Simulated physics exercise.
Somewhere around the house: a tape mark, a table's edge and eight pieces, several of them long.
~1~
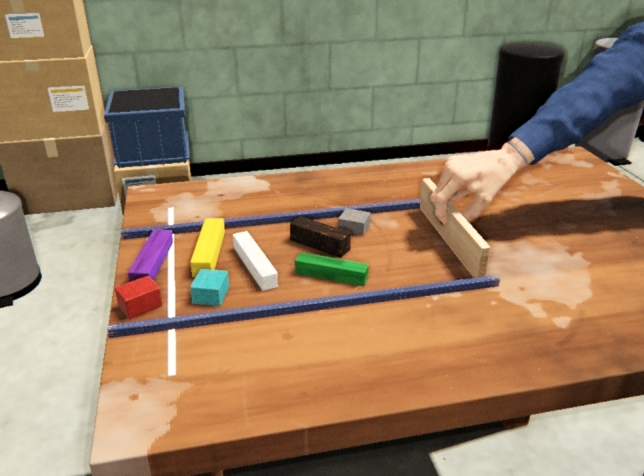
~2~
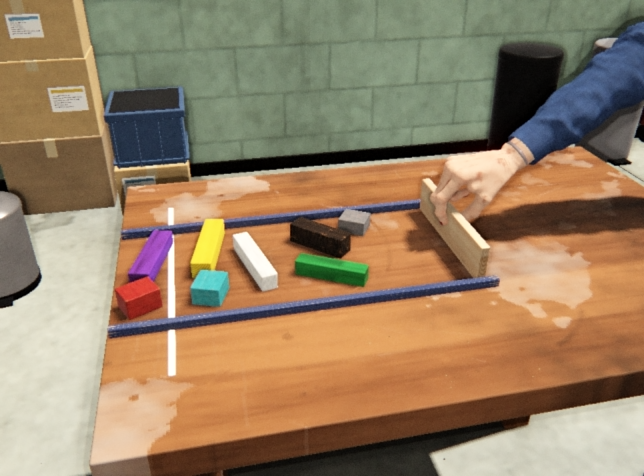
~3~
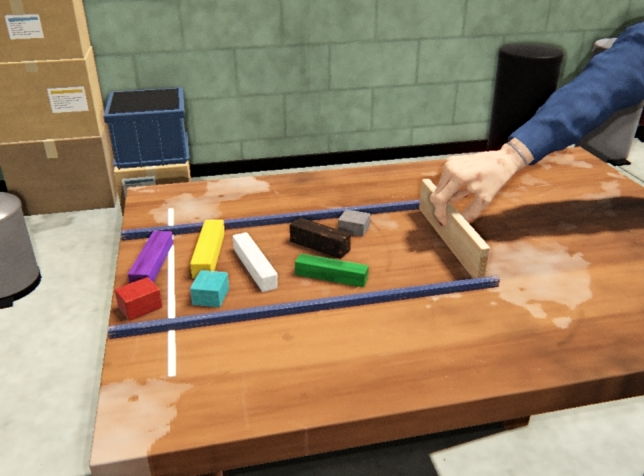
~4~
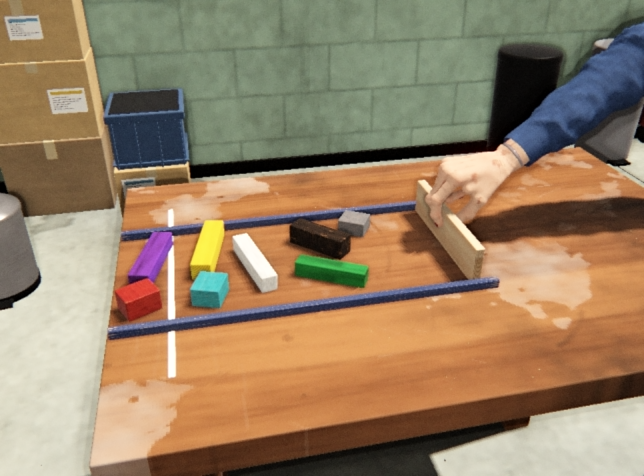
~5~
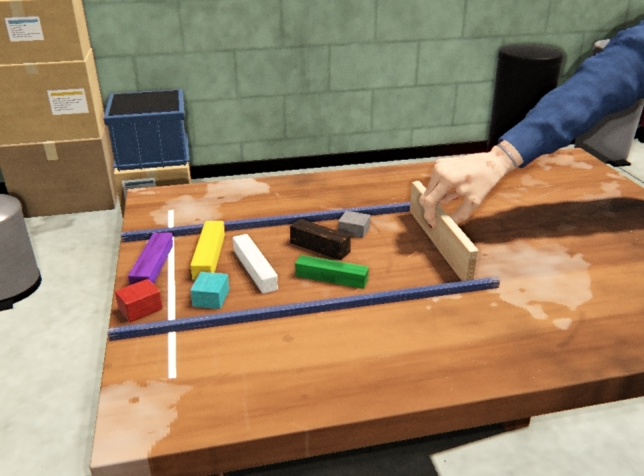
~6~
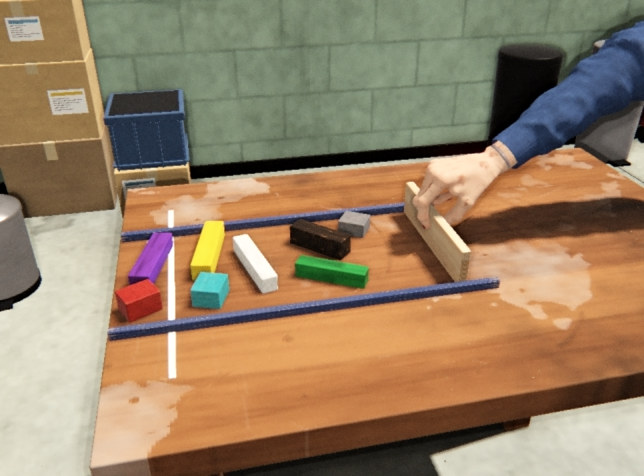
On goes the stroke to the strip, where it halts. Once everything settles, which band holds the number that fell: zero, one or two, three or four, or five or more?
Band: Three to four.
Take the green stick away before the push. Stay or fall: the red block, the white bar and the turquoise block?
Outcome for the red block: It drops; for the white bar: It stays; for the turquoise block: It stays.
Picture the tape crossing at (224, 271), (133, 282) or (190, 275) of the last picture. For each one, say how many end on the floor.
It would be 0, 7 and 2.
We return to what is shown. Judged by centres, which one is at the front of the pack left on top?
It's the turquoise block.
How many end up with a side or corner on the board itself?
The count in contact is 3.
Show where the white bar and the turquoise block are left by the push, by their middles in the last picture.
About (127, 285), and the other about (112, 314).
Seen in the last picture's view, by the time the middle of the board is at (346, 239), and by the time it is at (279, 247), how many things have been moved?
Counts: 3 and 5.
Early on, none off yet; red block at rest near (139, 300); purple stick at rest near (152, 260); turquoise block at rest near (210, 290).
A while later, none off yet; red block travelled a little near (121, 304); purple stick travelled a little near (119, 263); turquoise block travelled about its own width near (160, 308).
Finally, the number that fall off is three or four; lost, yellow stick, purple stick and red block.
